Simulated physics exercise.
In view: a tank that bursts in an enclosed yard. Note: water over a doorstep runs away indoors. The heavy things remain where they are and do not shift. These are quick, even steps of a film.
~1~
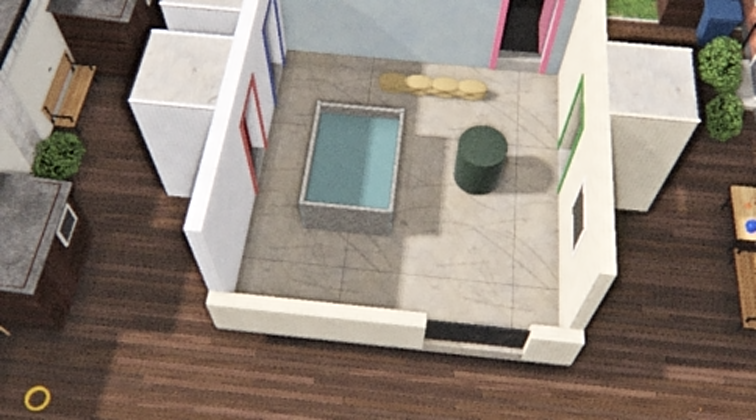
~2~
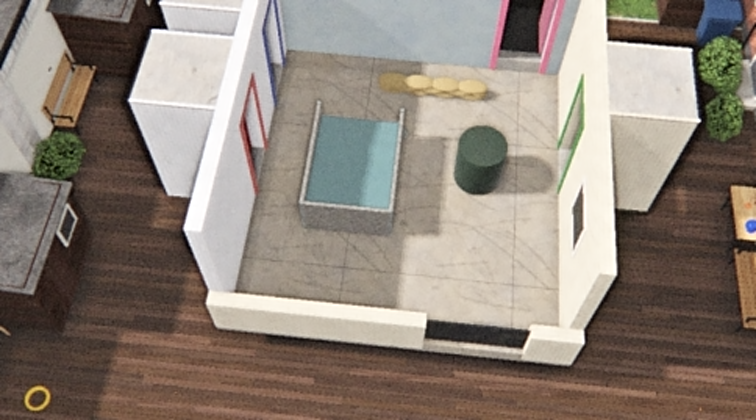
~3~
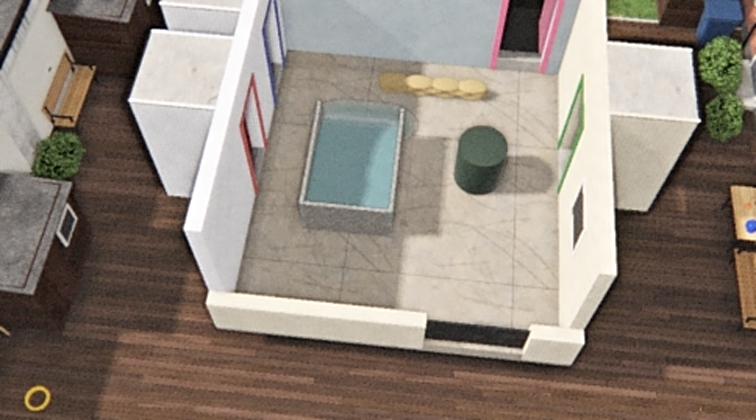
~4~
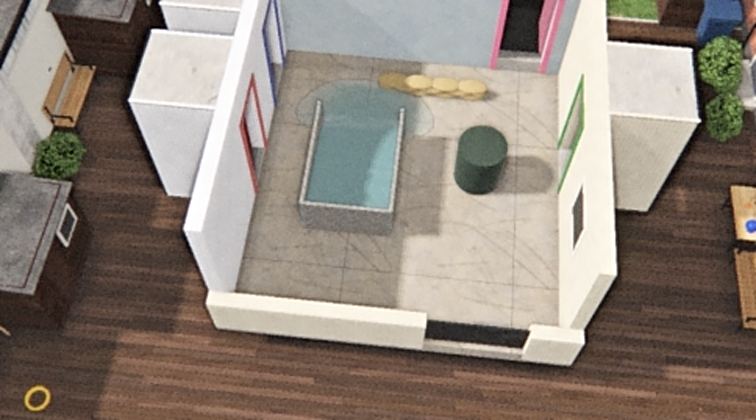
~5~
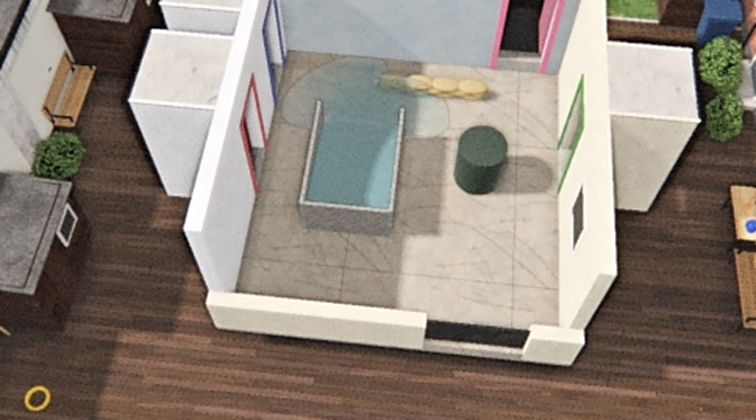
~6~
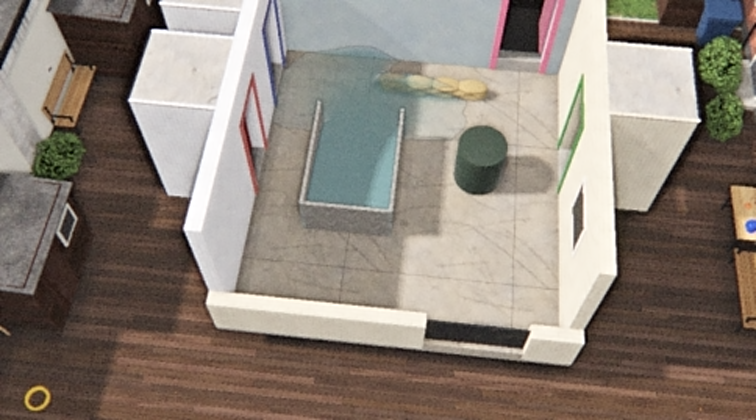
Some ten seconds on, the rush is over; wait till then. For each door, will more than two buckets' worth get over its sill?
Door by door: The blue door yes, more than two buckets' worth; the red door no, two buckets' worth or less; the green door yes, more than two buckets' worth; the pink door no, two buckets' worth or less.
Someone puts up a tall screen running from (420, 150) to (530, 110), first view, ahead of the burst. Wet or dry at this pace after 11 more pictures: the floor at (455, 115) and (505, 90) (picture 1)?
Soaked, soaked.
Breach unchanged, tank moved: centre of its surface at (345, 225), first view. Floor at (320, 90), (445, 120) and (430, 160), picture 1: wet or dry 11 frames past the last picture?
In the order asked: Reached by the flood, reached by the flood, reached by the flood.
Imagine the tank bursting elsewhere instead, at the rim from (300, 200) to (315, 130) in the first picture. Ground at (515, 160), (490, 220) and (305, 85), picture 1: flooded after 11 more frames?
So: Spared, then spared, then wetted.
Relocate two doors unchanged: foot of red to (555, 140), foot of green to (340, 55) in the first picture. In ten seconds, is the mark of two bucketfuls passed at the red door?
Logged - red door ends up higher.
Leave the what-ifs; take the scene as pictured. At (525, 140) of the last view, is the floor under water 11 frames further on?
My call: Swamped.
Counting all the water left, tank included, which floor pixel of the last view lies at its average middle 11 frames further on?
I'd mark it close to (375, 123).
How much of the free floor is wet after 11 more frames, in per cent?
Estimate: Some 40 in a hundred.
A moment on, water covers 25 % of the floor; the blue door wet at the sill, nothing in, the red door not reached, the green door not reached, the pink door not reached.
Next, water covers 40 % of the floor; the blue door over two buckets in, the red door not reached, the green door under two buckets in, the pink door wet at the sill, nothing in.
Then, water covers 60 % of the floor; the blue door far over two buckets in, the red door wet at the sill, nothing in, the green door over two buckets in, the pink door wet at the sill, nothing in.
Later, water covers 90 % of the floor; the blue door far over two buckets in, the red door wet at the sill, nothing in, the green door over two buckets in, the pink door wet at the sill, nothing in.
In the end, water covers 95 % of the floor; the blue door far over two buckets in, the red door wet at the sill, nothing in, the green door far over two buckets in, the pink door wet at the sill, nothing in.
